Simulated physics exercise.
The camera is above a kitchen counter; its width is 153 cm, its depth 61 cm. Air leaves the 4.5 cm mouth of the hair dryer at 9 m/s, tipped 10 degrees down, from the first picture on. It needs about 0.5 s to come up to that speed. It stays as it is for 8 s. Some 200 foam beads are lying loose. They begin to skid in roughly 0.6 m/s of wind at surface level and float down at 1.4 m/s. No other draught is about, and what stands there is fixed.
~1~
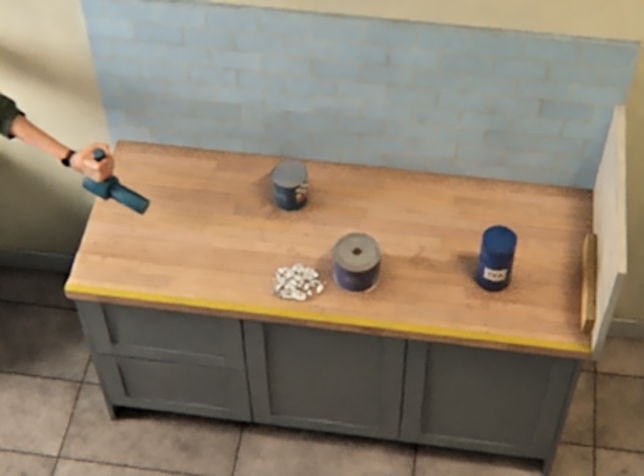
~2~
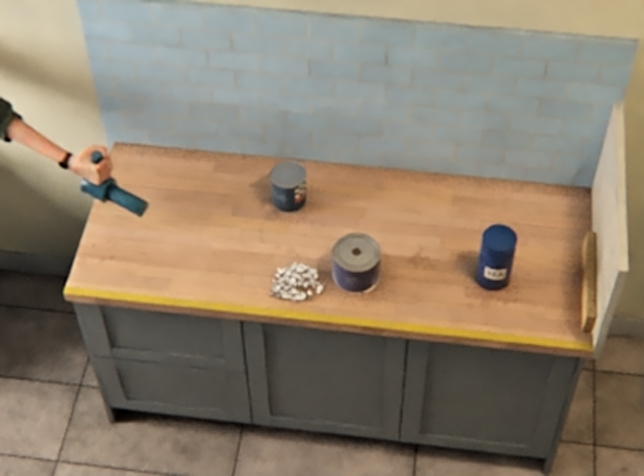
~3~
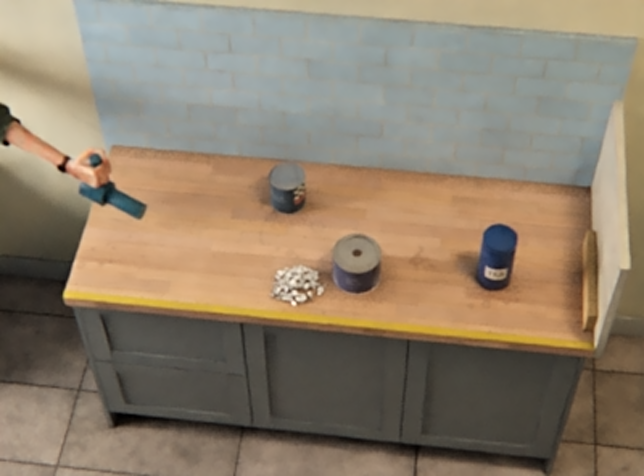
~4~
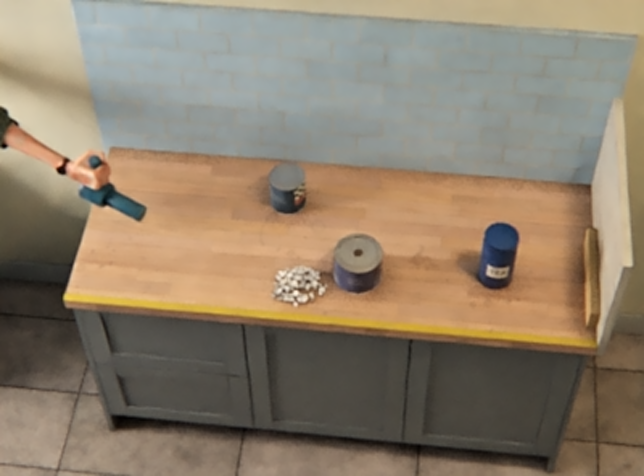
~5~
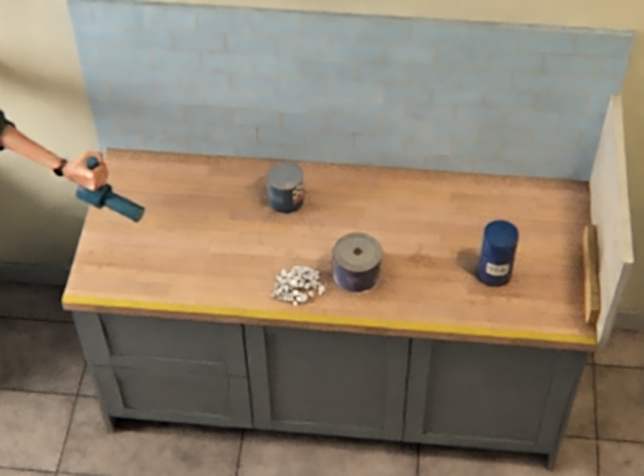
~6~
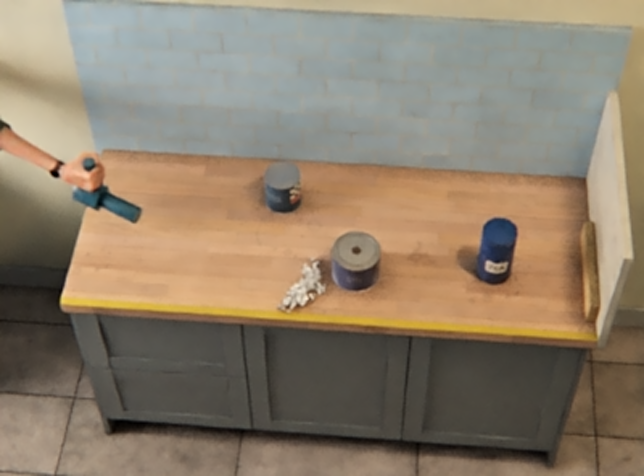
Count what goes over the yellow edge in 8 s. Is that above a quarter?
Answer: Yes.
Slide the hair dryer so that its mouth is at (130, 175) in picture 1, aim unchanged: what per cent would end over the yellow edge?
Then about 100 %.
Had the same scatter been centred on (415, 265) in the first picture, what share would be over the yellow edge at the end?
Then about 0 %.
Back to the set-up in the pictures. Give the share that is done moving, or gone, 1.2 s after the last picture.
Near 80 %.
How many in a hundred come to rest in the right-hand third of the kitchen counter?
About 20 %.
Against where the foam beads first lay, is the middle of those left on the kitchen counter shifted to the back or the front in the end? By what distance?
To the back, by about 40 cm.
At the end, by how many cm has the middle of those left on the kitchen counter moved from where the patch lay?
Roughly 90 cm.
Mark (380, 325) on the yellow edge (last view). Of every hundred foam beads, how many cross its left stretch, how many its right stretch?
Some 40 % left, 40 % right.
Then, 1.2 s after the last picture the count stands so, 78 % are over the yellow edge; the middle of those still in play is near (430, 210).
Then, 2.1 s after the last picture the count stands so, 79 % are over the yellow edge; the middle of those still in play is near (493, 193).
Then, 4.0 s after the last picture the count stands so, 80 % are over the yellow edge; the middle of those still in play is near (569, 194).
Then, 7.6 s after the last picture, at the end, 80 % are over the yellow edge; the middle of those still in play is near (571, 195).
